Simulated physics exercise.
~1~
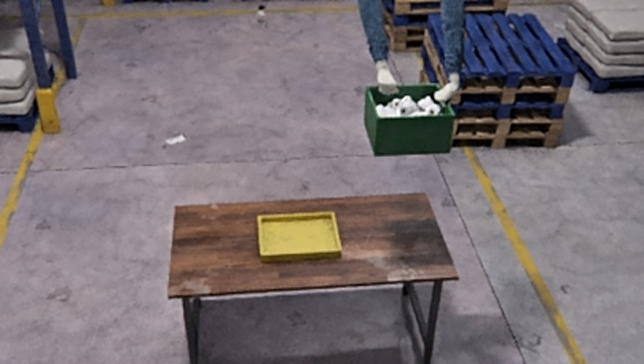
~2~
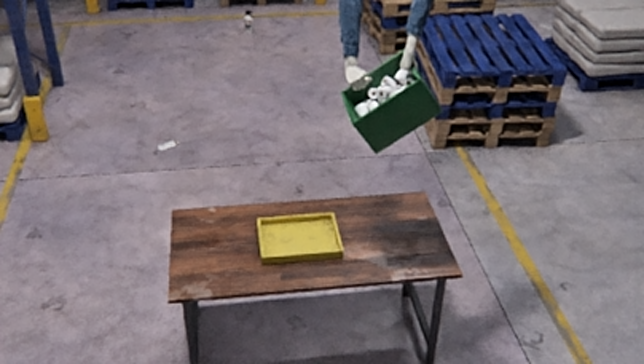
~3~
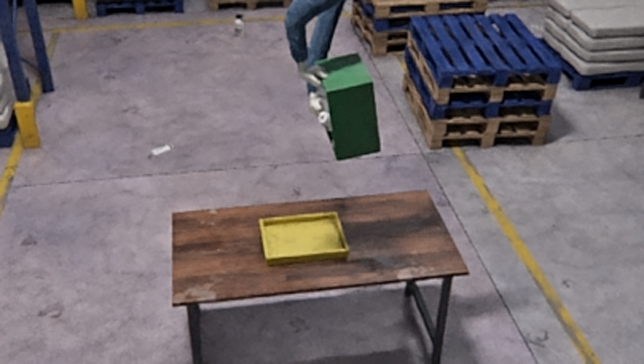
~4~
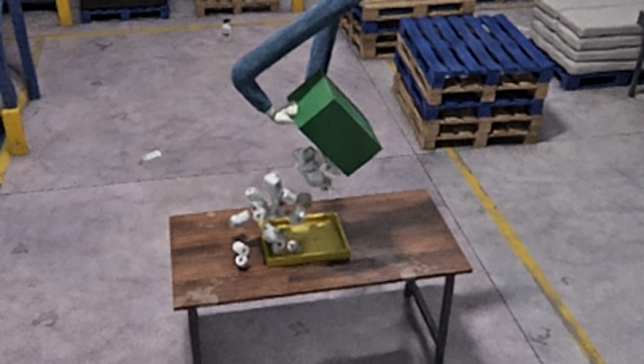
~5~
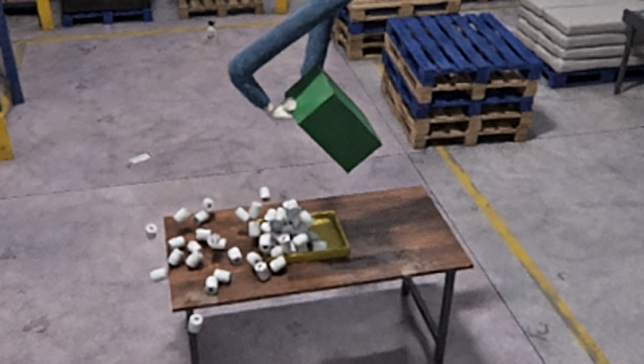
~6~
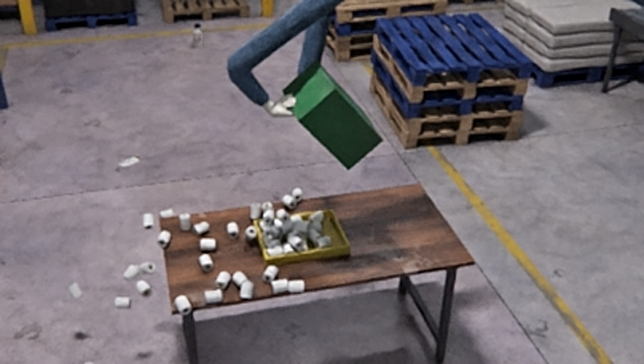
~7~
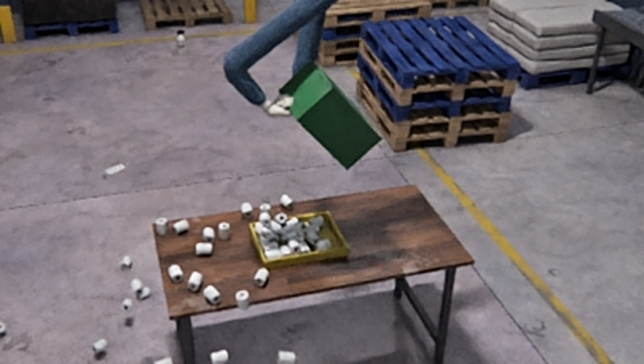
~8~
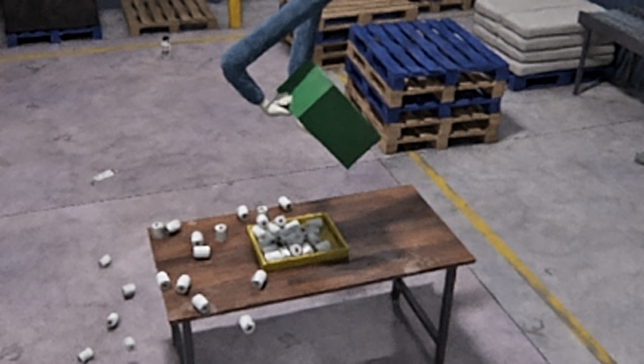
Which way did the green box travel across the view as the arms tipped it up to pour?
The green box moved to the left as the arms tipped it up.
A pair of blue-sleeved arms moved a green box left and tipped it over a wooden table, pouring white paper rolls toward a yellow basket; some landed inside, but more missed, scattering across the table and onto the floor.
